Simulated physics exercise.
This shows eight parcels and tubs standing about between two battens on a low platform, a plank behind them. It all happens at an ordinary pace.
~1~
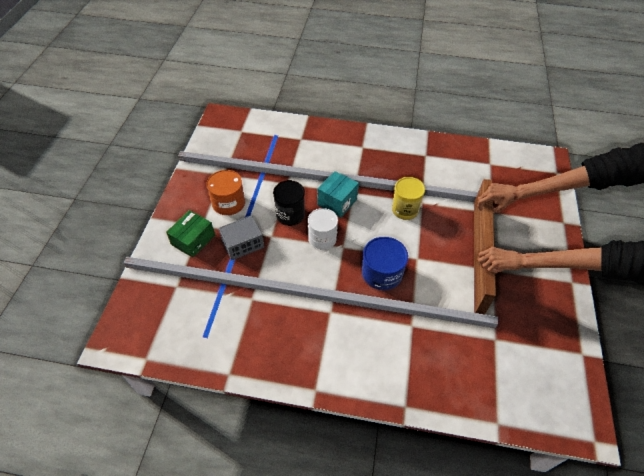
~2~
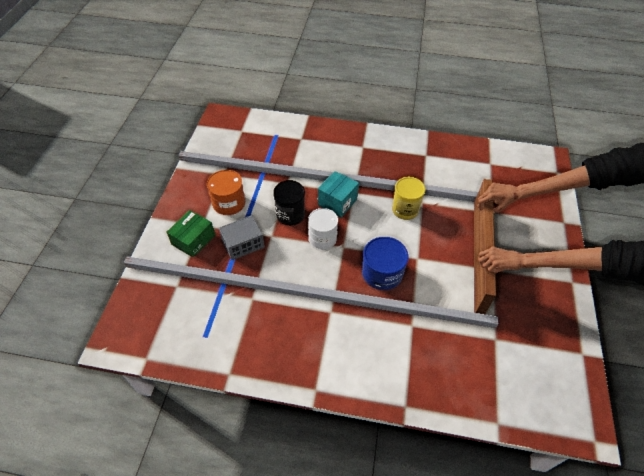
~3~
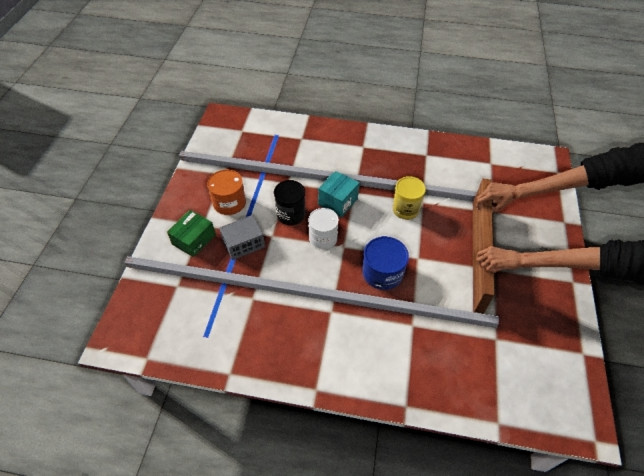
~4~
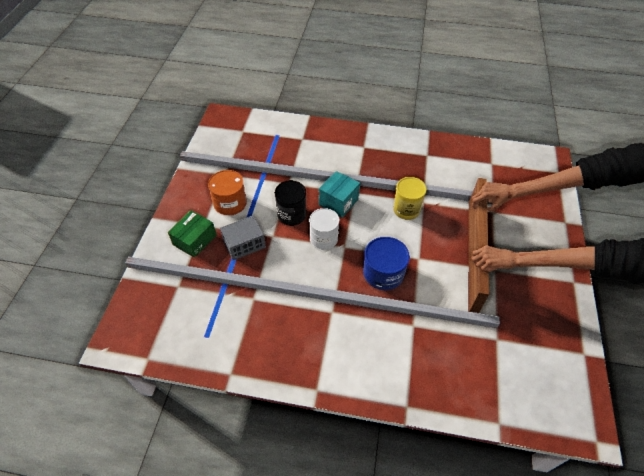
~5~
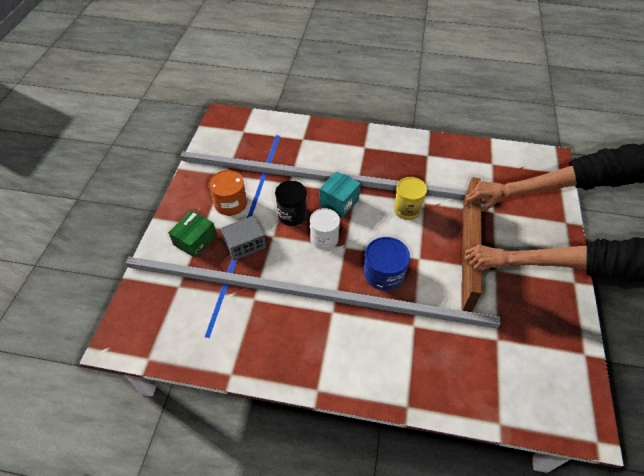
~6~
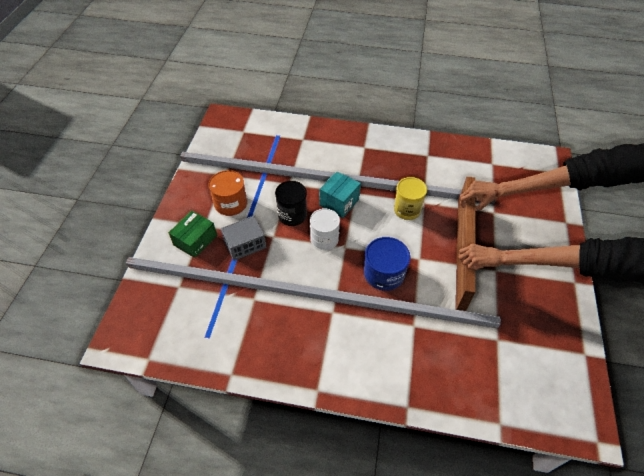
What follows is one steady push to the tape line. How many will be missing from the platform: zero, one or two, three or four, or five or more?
The number that fall off is zero.
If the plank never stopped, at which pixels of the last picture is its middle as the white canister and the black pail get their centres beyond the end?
For the white canister at (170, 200), for the black pail at (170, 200).
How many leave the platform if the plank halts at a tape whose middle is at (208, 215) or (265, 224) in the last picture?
Try by try, 1 and 0.
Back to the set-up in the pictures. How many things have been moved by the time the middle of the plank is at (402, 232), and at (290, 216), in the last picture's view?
First 2, then 6.
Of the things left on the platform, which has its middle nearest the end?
Foremost is the green parcel.
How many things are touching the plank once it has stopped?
It touches 4.
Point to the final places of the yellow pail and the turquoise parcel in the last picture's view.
Near (247, 171) and (221, 169).
Soon after, none off yet; green parcel at rest near (193, 234); orange canister at rest near (229, 193); grey crate at rest near (244, 238).
At rest, the number that fall off is zero.
